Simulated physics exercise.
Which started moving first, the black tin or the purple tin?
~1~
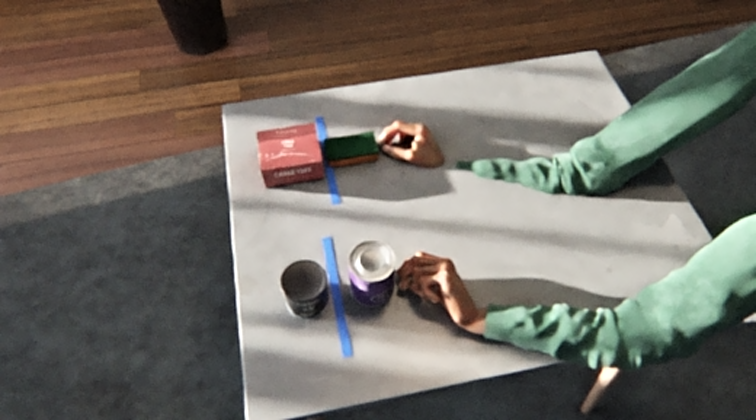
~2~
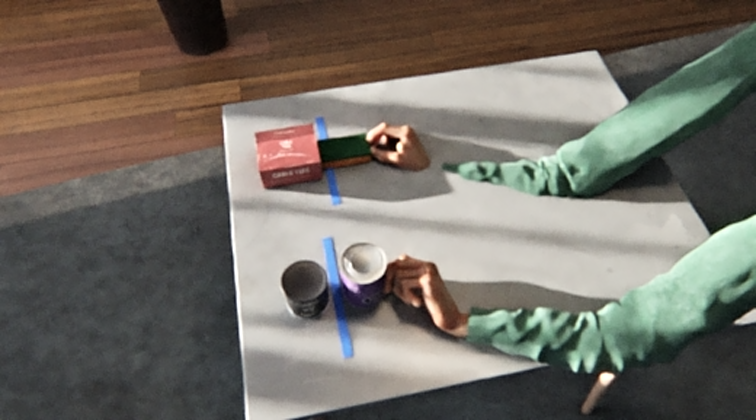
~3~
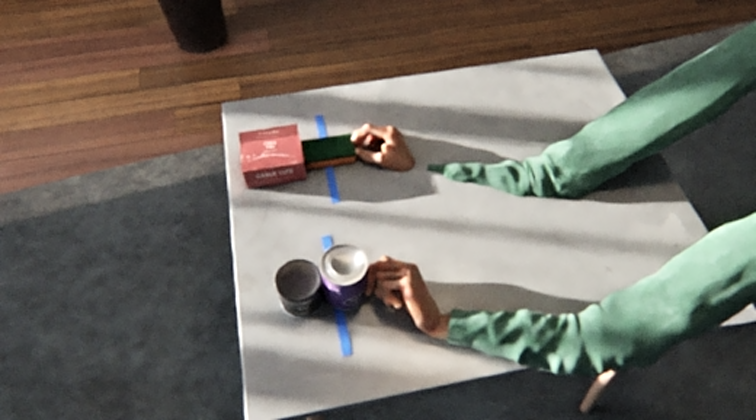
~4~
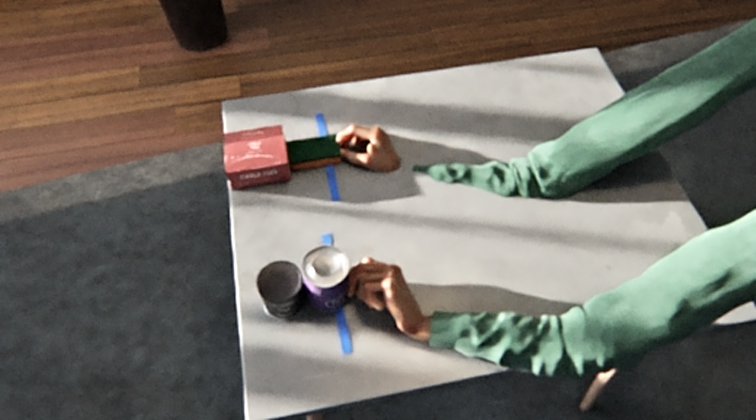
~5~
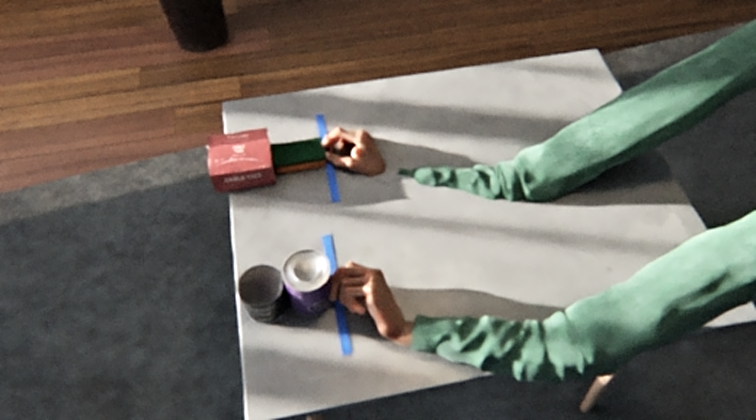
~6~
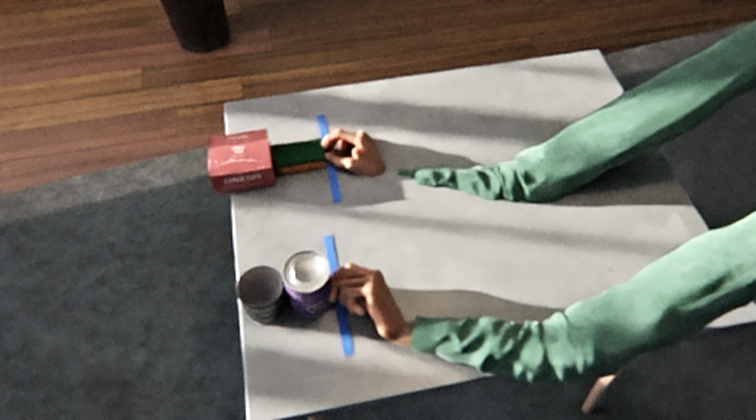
The purple tin started moving first, pushed left by the hand, and the black tin only began to shift after that.
Two hands in green sleeves slid an orange and green sponge and a purple tin left across a table, pushing a red box and a black tin toward the edge, then stopped around the blue tape with both still on the table.
